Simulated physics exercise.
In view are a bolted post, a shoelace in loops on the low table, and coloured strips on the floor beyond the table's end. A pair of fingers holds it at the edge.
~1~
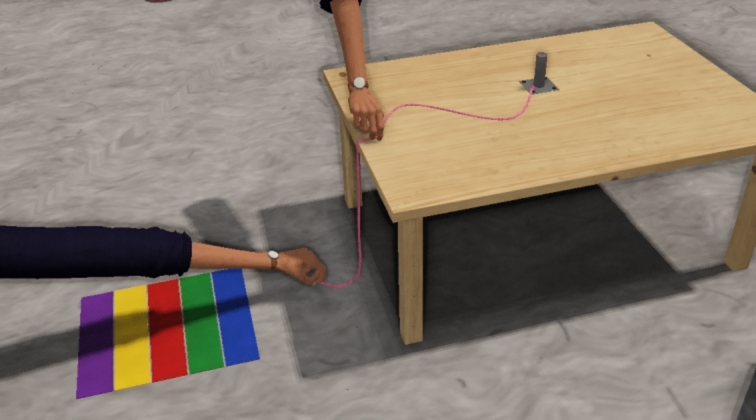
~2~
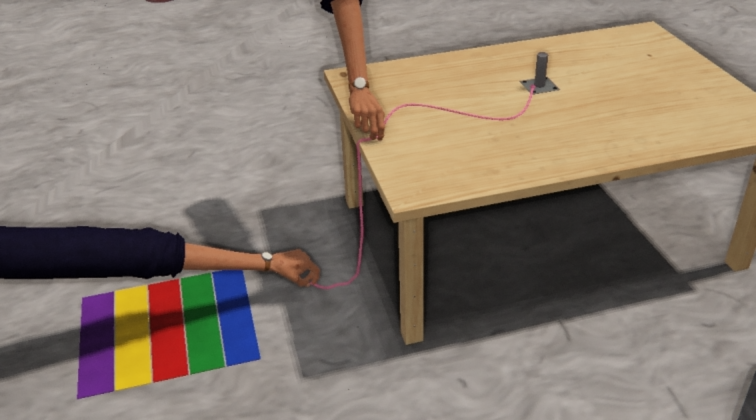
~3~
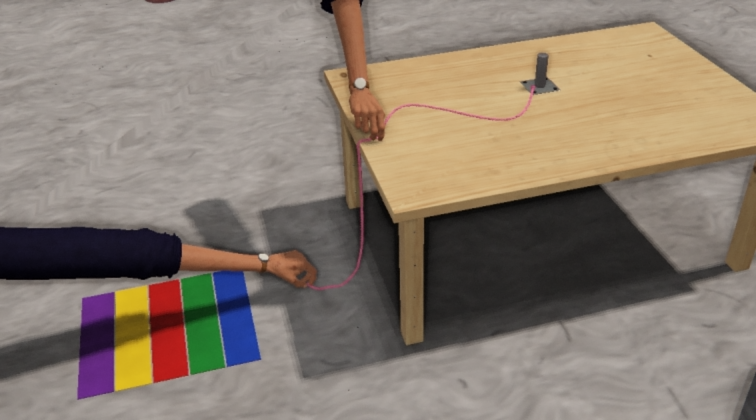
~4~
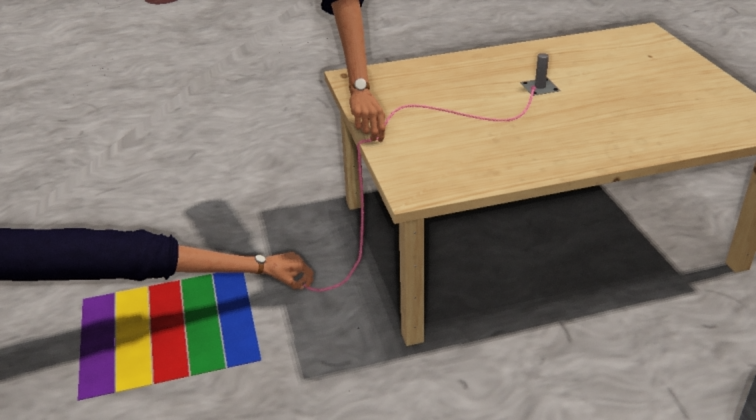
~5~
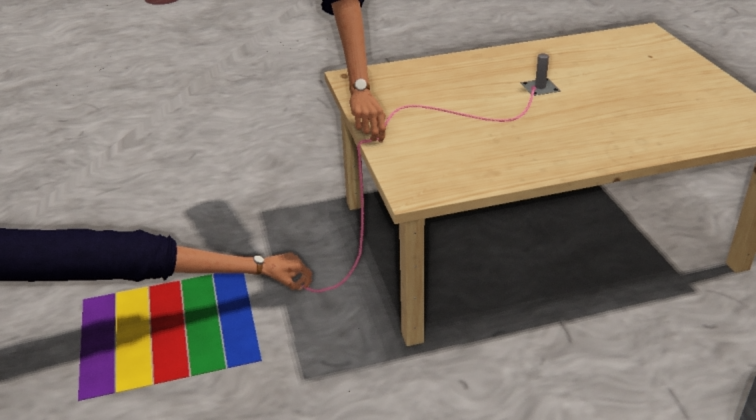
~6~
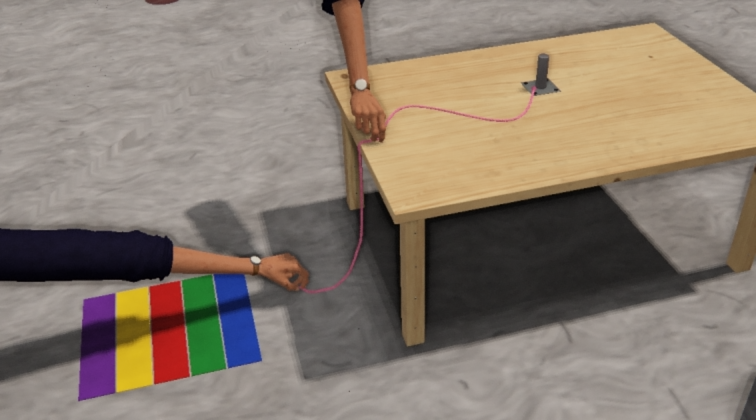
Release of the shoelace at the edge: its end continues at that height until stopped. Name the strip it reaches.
The yellow strip.
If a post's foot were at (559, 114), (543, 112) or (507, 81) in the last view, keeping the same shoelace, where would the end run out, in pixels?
Respectively (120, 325), (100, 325) and (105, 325).
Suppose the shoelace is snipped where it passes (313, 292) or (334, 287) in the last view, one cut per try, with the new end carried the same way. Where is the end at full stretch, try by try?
In order, around (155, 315) and (185, 310).
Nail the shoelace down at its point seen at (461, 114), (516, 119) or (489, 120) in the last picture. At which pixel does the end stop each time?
First try around (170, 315), second around (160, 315), third around (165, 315).
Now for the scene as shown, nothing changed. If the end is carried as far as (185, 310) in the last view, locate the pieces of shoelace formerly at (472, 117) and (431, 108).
The first at (437, 115), the second at (396, 125).
Soon after, end near (184, 310); over green.
Then, end near (151, 317); over red.
At full stretch, end near (130, 321); over yellow. The yellow one.
